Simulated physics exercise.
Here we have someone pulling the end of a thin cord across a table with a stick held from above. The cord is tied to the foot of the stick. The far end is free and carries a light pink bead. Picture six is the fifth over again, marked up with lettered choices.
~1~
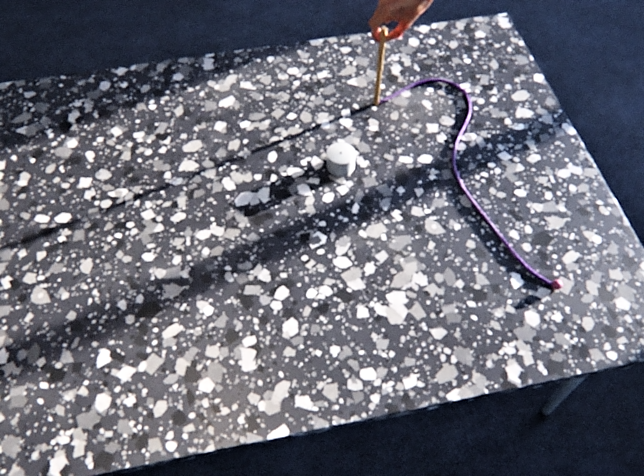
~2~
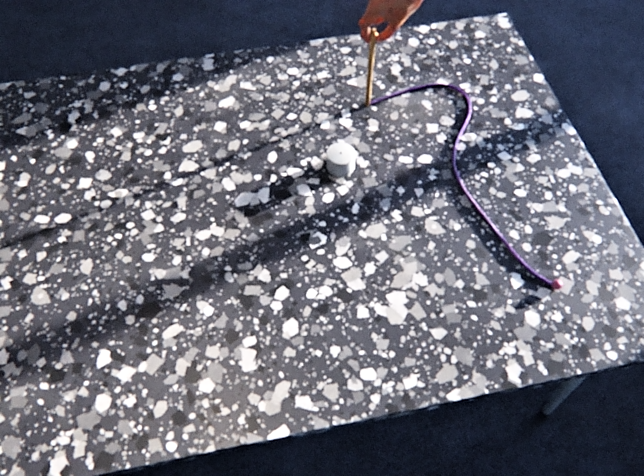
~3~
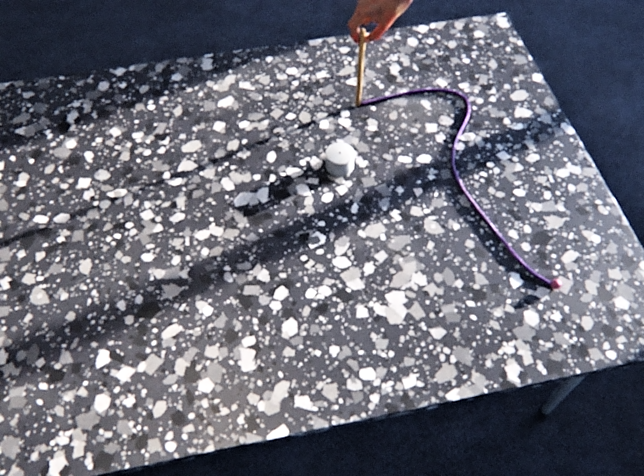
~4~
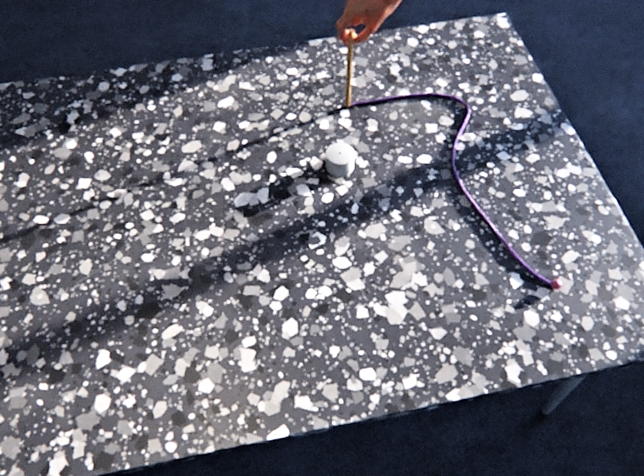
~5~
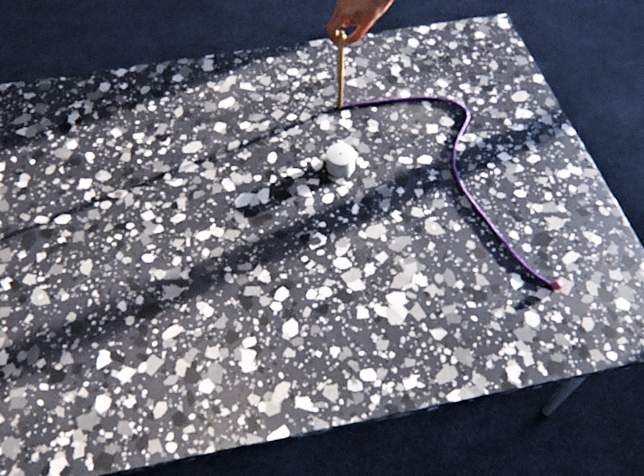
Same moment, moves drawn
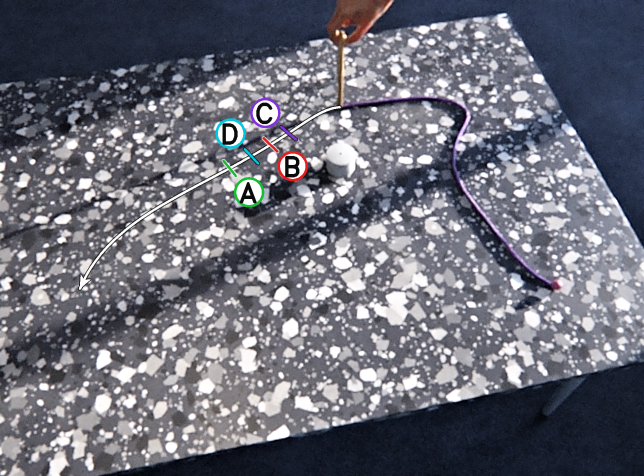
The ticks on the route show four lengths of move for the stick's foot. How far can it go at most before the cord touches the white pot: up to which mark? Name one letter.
All is well up to A.
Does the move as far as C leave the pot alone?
Yes.
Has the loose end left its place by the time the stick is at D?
By then, no.
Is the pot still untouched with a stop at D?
Yes.
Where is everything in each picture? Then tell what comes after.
In the first picture, free end (557, 285); white pot (341, 160).
In the second picture, free end (557, 285); white pot (341, 160).
In the third picture, free end (556, 284); white pot (340, 160).
In the fourth picture, free end (557, 285); white pot (340, 160).
In the fifth picture, free end (557, 286); white pot (341, 160).
On the marked copy, A at (230, 168); B at (271, 145); C at (289, 133); D at (251, 156); the route from (340, 107) via (210, 179) to (80, 289).
Following A. Soon after the start, foot of the stick (301, 126), middle of the cord (456, 145), free end (557, 286).
Later, foot of the stick (265, 149), middle of the cord (441, 147), free end (557, 286).
In the end, foot of the stick (230, 169), middle of the cord (415, 160), free end (557, 286); nothing has been touched.
As for the rest, B is safe but short; C is safe but short; D is safe but short.
